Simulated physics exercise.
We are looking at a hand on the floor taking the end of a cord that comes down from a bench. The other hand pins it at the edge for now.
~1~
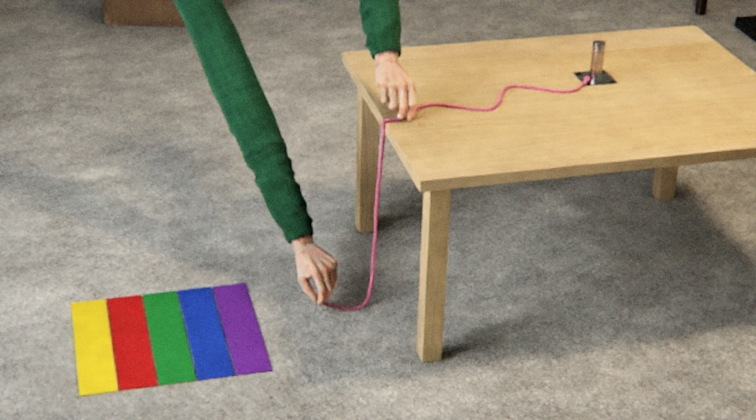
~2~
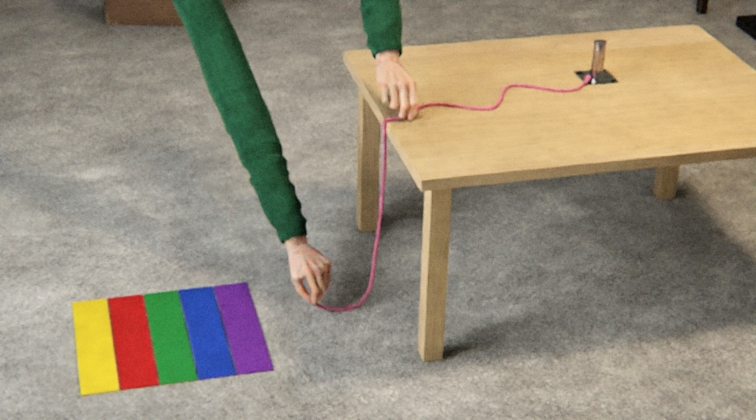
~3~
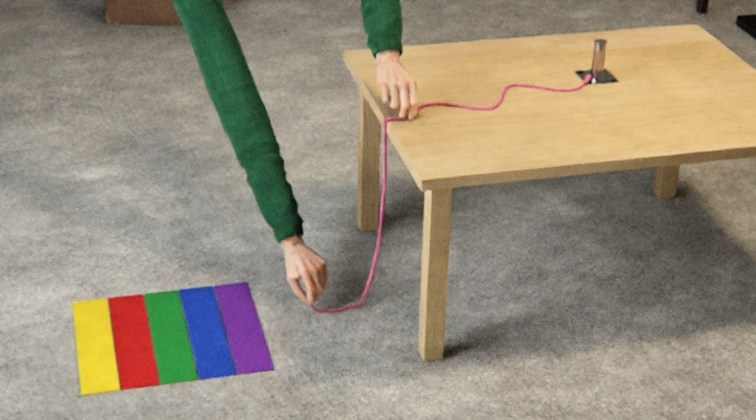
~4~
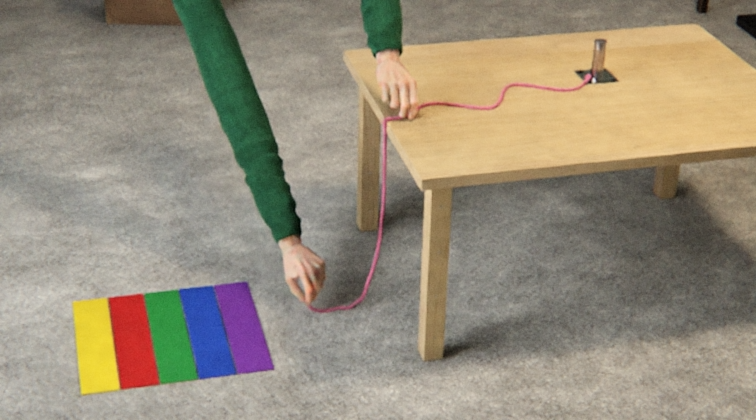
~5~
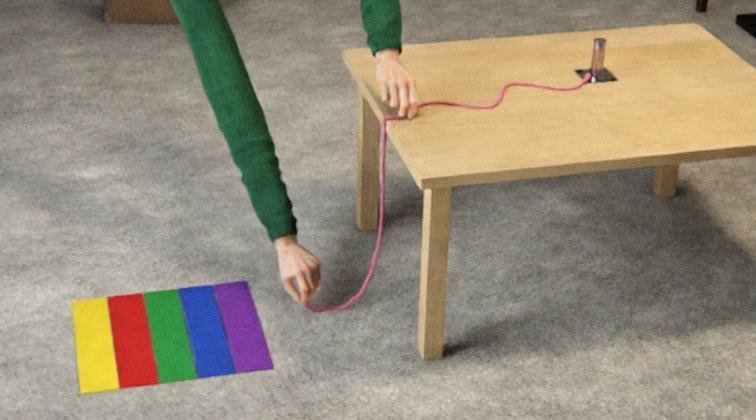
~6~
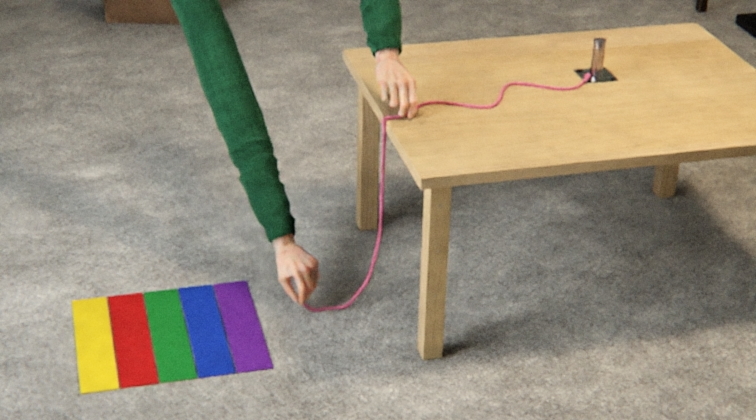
On a grey floor beside a wooden table, a hand slowly drawing a pink cord's end slightly left, another pinning it above.
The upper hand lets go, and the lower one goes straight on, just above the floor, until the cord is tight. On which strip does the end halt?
The red one.
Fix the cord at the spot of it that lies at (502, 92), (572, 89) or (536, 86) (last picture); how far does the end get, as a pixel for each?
Near (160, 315), (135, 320) and (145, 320).
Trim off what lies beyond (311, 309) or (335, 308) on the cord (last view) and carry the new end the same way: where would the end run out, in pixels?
Try by try, around (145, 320) and (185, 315).
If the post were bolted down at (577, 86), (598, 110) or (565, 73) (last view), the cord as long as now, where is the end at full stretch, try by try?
Try by try, around (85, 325), (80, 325) and (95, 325).
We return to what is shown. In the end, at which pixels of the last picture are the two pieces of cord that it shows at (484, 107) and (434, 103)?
At (442, 105), then (396, 113).
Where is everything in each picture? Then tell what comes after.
In the first picture, end (318, 300); purple (250, 356); blue (212, 361); green (174, 365); red (136, 370); yellow (97, 375).
In the second picture, end (311, 301); cord through (570, 91) (502, 94) (445, 105) (385, 137) (380, 214) (368, 291).
In the third picture, end (308, 301).
In the fourth picture, end (306, 301); cord through (570, 90) (503, 94) (445, 104) (385, 136) (382, 213) (365, 290).
In the fifth picture, end (301, 300).
In the sixth picture, end (299, 300); cord through (569, 89) (502, 92) (444, 103) (385, 135) (381, 212) (362, 288).
Early on, end near (186, 314); over green.
Midway, end near (148, 318); over red.
At the end of the slack, end near (126, 321); over red. It halts on the red strip.
